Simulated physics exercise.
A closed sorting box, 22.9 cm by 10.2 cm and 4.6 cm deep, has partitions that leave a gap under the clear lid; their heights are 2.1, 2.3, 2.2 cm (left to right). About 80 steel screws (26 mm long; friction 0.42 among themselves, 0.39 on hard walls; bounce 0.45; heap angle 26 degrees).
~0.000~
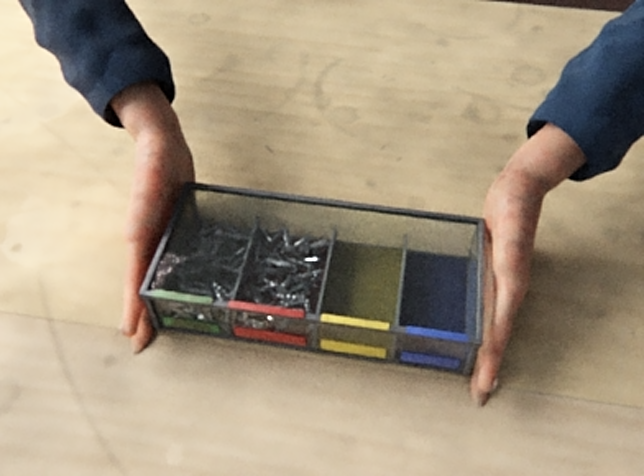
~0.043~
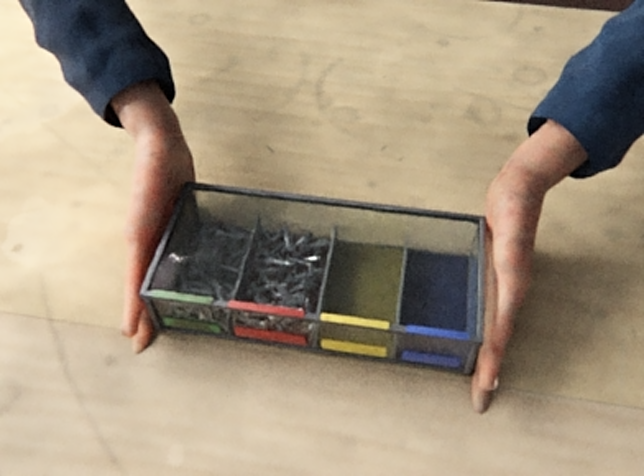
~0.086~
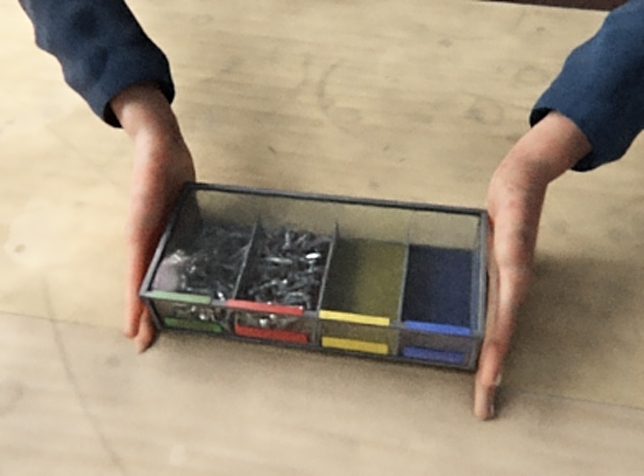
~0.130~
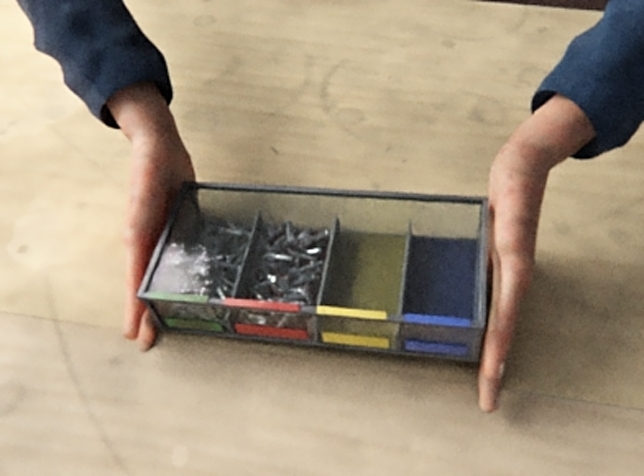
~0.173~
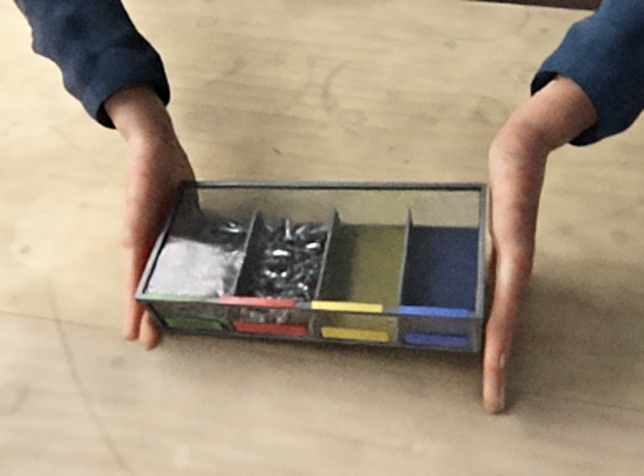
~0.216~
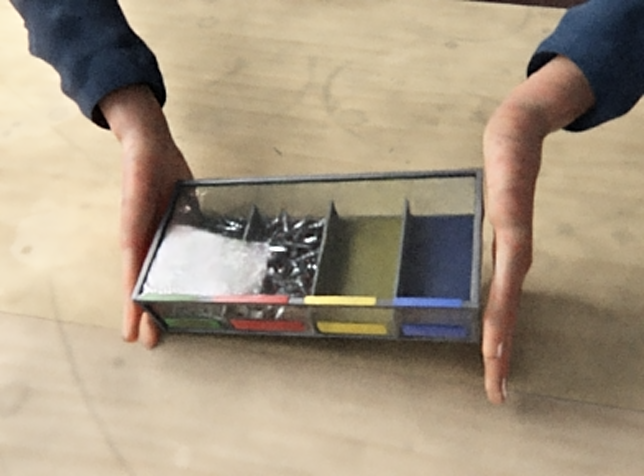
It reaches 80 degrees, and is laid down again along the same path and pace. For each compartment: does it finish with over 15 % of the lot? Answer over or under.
Red compartment: Over; blue compartment: Under; green compartment: Over; yellow compartment: Under.
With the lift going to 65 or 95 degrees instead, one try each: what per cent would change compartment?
About 5 and 40 per cent.
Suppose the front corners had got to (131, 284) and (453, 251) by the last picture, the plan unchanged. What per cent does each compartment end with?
Red 25; blue 0; green 75; yellow 0.
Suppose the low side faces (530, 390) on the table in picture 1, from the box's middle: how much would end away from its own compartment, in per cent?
About 55 per cent.
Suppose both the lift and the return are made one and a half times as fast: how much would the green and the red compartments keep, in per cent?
In that case green 70; red 30.
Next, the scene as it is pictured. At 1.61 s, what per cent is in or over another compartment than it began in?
About 15 per cent.
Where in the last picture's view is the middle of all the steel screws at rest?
Near (218, 284).
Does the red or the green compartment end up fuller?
The green compartment.
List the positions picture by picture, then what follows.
The first picture shows box tilt 0 degrees, front corners at (147, 292) and (476, 339); red 50 %, green 50 %.
The second picture shows box tilt 1 degrees, front corners at (147, 292) and (477, 338).
The third picture shows box tilt 3 degrees, front corners at (147, 293) and (478, 333).
The fourth picture shows box tilt 6 degrees, front corners at (145, 294) and (479, 324), lowest corner left front.
The fifth picture shows box tilt 10 degrees, front corners at (143, 295) and (477, 314), lowest corner left front.
The sixth picture shows box tilt 14 degrees, front corners at (139, 296) and (472, 303), lowest corner left front; red 50 %, green 50 %. Its pace works out near 85 degrees a second.
Then, at 1.05 s, tilt 80 degrees; red 50 %, green 50 %.
After 1.61 s, tilt 35 degrees; red 40 %, green 60 %.
Then, at 2.23 s, tilt 0 degrees; red 40 %, green 60 %.
By 2.6 s all is still; red 40 %, blue 0 %, green 60 %, yellow 0 %.
